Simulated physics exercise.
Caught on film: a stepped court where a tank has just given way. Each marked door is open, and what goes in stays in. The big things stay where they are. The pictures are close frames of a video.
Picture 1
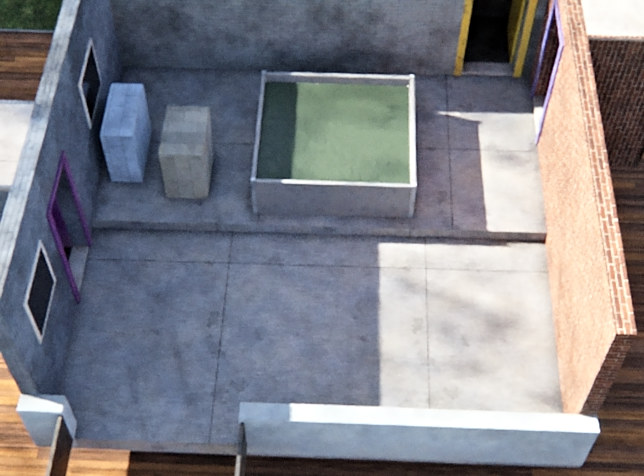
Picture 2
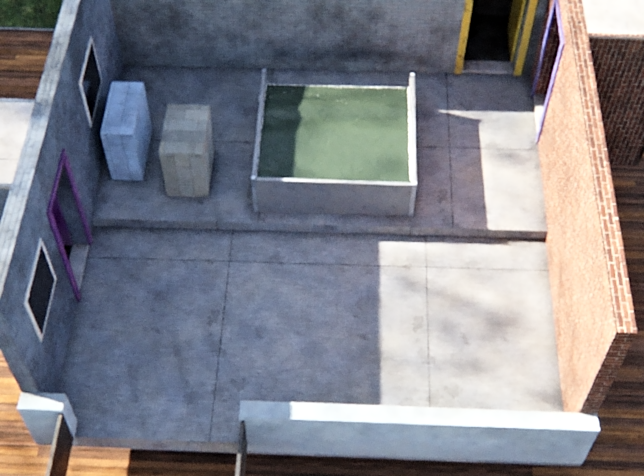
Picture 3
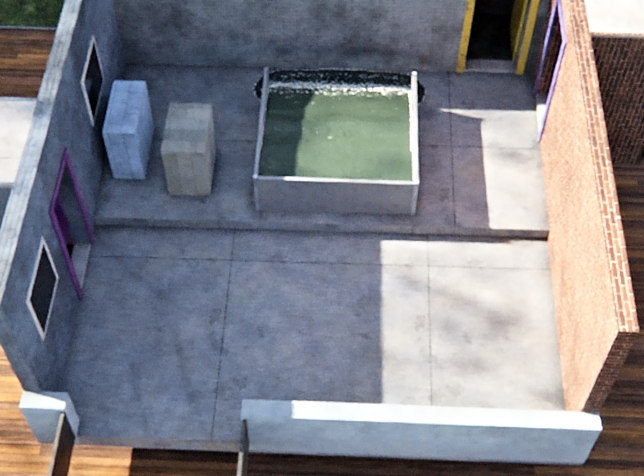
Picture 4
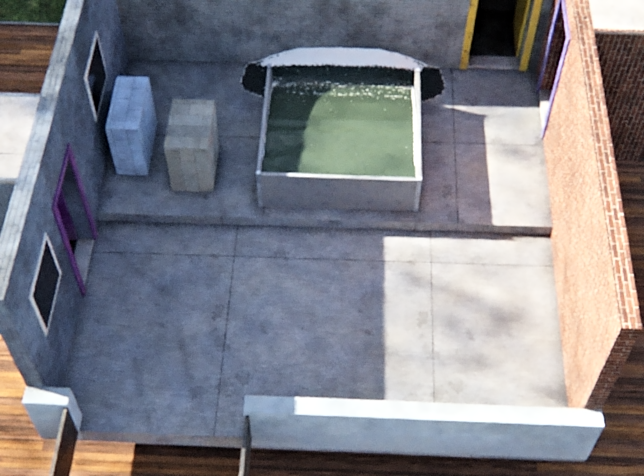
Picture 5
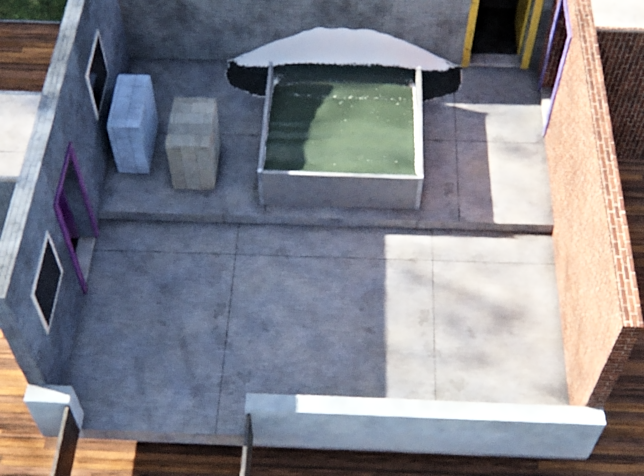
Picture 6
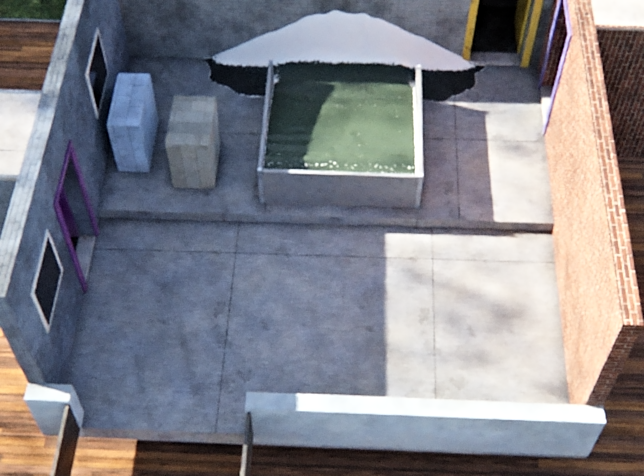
Stepped concrete court with a tank of green water giving way on its far side, water spreading outward along the back wall.
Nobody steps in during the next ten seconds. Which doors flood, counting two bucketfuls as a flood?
The purple door admits no more than that; the blue door lets in a lot; the yellow door lets in a lot.
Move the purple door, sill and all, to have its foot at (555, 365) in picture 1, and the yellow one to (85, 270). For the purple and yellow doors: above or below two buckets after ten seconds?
Purple door holds, yellow door lets less in.
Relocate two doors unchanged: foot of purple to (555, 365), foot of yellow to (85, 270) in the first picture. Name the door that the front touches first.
First comes the one in blue.
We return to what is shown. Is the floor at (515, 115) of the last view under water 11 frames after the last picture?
At that place: Covered.
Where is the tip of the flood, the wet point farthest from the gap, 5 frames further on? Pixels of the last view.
At about (130, 63).
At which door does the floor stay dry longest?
The one in purple.
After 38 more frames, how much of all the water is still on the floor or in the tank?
Near 90 in a hundred.
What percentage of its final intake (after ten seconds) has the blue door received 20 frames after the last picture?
I make it 80 per cent.
A moment on, water covers 15 % of the floor; the purple door not reached, the blue door wet at the sill, nothing in, the yellow door wet at the sill, nothing in.
Next, water covers 25 % of the floor; the purple door not reached, the blue door over two buckets in, the yellow door under two buckets in.
Then, water covers 50 % of the floor; the purple door wet at the sill, nothing in, the blue door far over two buckets in, the yellow door over two buckets in.
Later, water covers 80 % of the floor; the purple door wet at the sill, nothing in, the blue door far over two buckets in, the yellow door over two buckets in.
In the end, water covers 90 % of the floor; the purple door wet at the sill, nothing in, the blue door far over two buckets in, the yellow door over two buckets in.
